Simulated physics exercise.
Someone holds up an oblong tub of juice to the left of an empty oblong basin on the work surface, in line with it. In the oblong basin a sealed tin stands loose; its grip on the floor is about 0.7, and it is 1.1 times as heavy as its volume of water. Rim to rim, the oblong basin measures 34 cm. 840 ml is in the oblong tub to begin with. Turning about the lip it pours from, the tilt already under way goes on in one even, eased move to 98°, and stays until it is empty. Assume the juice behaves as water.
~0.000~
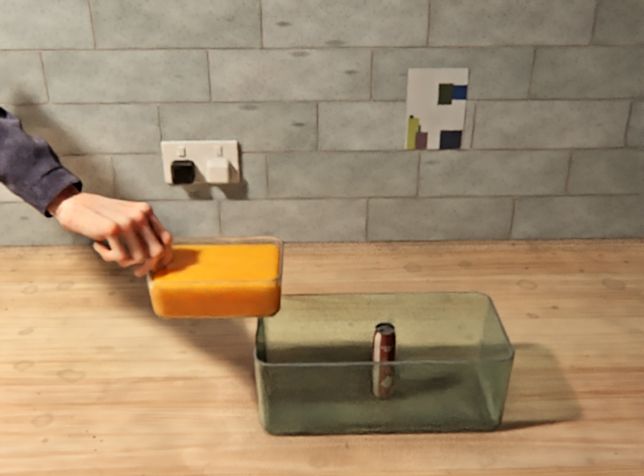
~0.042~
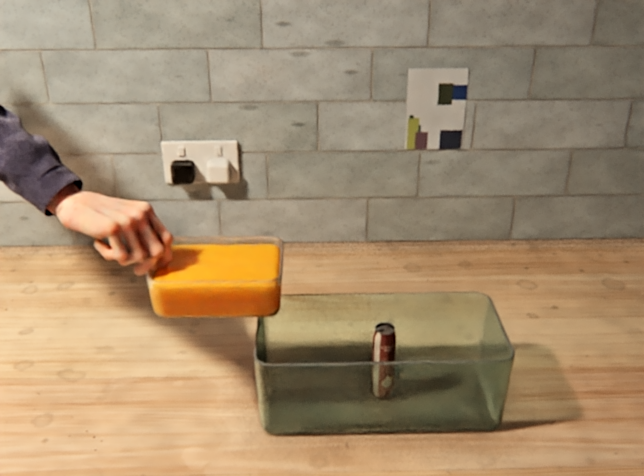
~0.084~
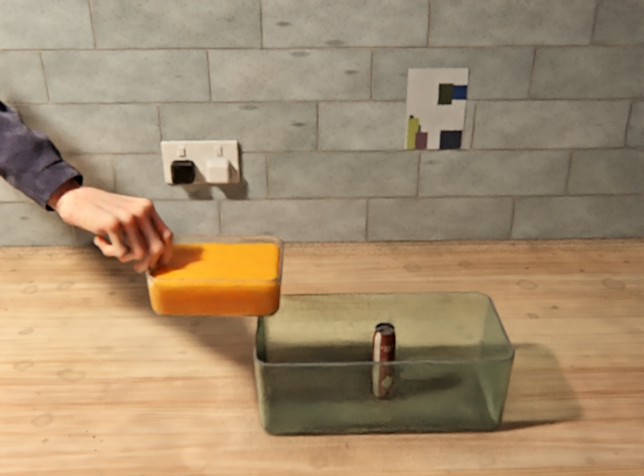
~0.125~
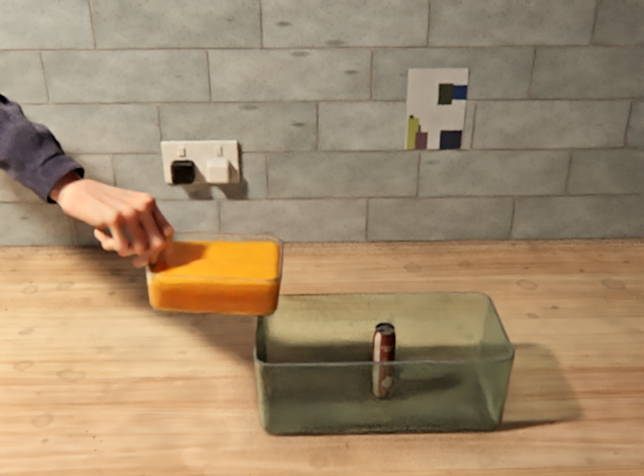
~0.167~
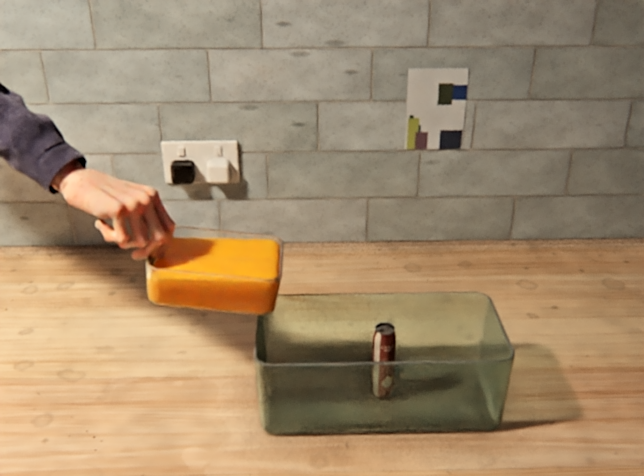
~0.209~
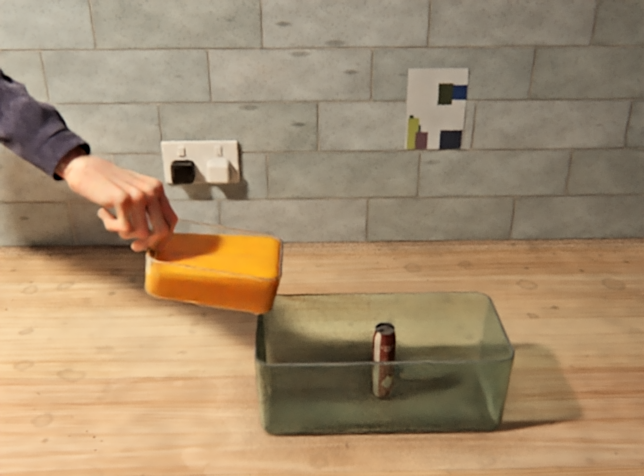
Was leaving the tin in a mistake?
Yes: It tilts over.
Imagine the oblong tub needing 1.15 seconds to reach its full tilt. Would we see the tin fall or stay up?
Result: Tin upright.
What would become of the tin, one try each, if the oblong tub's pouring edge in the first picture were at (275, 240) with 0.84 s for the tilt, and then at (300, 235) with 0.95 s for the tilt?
Trial 1 - tin tips; trial 2 - tin stays standing.
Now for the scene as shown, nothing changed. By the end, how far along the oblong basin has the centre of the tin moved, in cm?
All told, the tin's centre has moved close to 7.5 cm.
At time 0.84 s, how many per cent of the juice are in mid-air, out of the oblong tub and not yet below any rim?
Close to 6 in every hundred parts.
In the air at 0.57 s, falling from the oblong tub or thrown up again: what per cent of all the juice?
At that moment, about 48 percent.
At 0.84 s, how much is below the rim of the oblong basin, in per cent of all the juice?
Looks like about 84 % of the whole amount.
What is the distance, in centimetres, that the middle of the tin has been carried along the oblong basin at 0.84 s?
Measured centre to centre, about 2 cm.
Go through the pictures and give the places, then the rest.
In the first picture, it leans 0°; its right rim is at (282, 259); the juice meets the walls at (158, 264) and (280, 262); the oblong basin's rim runs from (258, 329) to (501, 325); the tin's top is at (385, 331).
In the second picture, it leans 0°; its right rim is at (282, 259); the juice meets the walls at (157, 263) and (281, 262).
In the third picture, it leans 2°; its right rim is at (282, 259); the juice meets the walls at (157, 261) and (280, 260).
In the fourth picture, it leans 4°; its right rim is at (282, 259); the juice meets the walls at (157, 259) and (280, 259).
In the fifth picture, it leans 8°; its right rim is at (282, 259); the juice meets the walls at (156, 255) and (280, 256).
In the sixth picture, it leans 12°; its right rim is at (281, 259); the juice meets the walls at (156, 251) and (281, 254).
By 0.57 s the tilt is 67° and 38 per cent is still to pour; the tin stands where it began.
By 0.84 s the tilt is 96° and 5 per cent is still to pour; the tin leans 20°.
By 1.12 s the tilt is 98° and 0 per cent is still to pour; the tin lies on its side.
By 1.43 s the tilt is 98° and 0 per cent is still to pour; the tin lies on its side.
At rest the tin lies on its side.
